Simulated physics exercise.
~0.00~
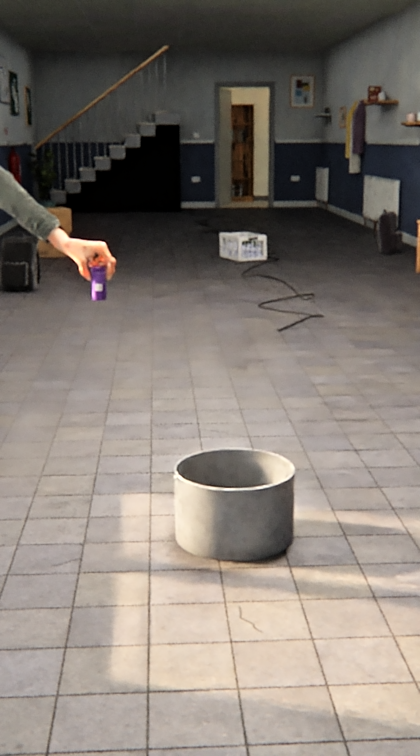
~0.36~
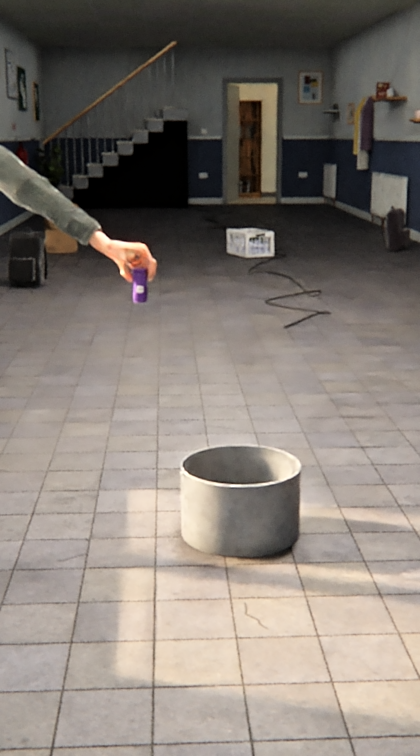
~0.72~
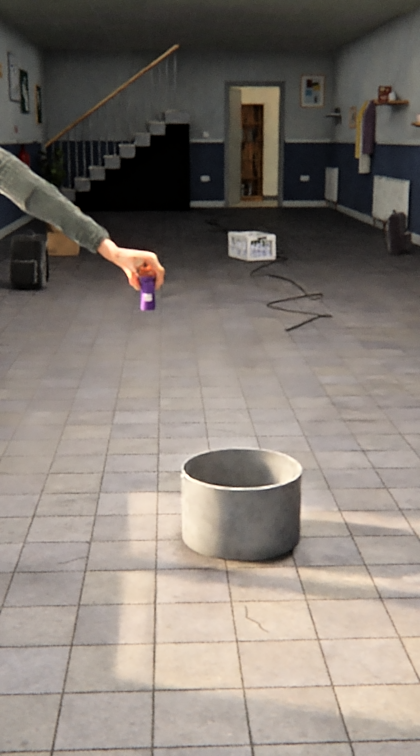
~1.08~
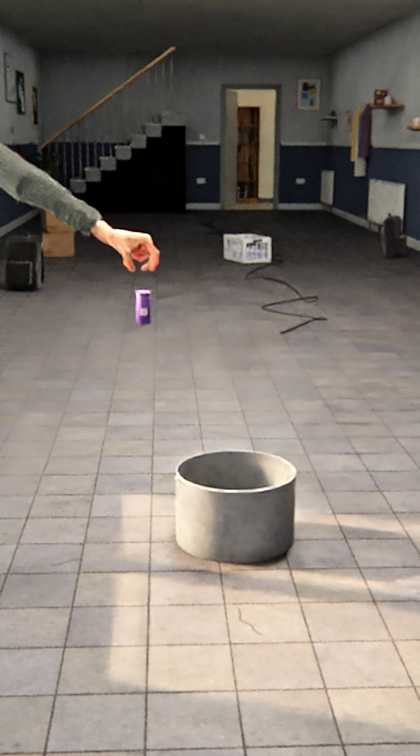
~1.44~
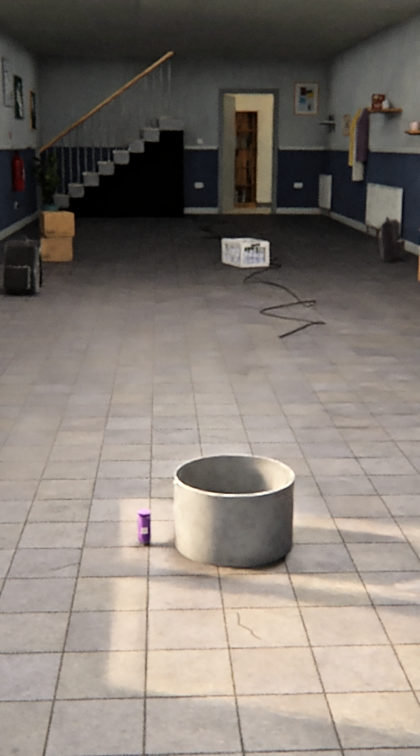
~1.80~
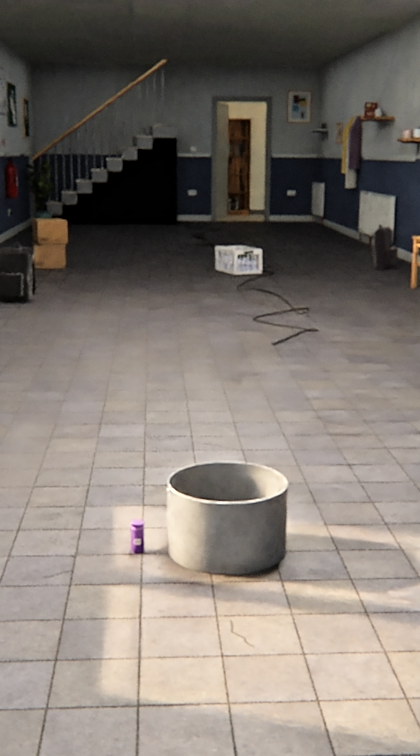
In a long tiled room with a staircase and an open doorway at the far end, a slightly swaying camera looks across the floor toward a round grey bucket in the foreground. A hand reaches in from the left, holding a small purple shaker upright, high up and to the left of the bucket. The arm carries the shaker to the right, but it stays short of the open rim. The fingers then let go, and the shaker drops as the hand withdraws. It misses the bucket and ends up standing upright on the tiles just to its left.
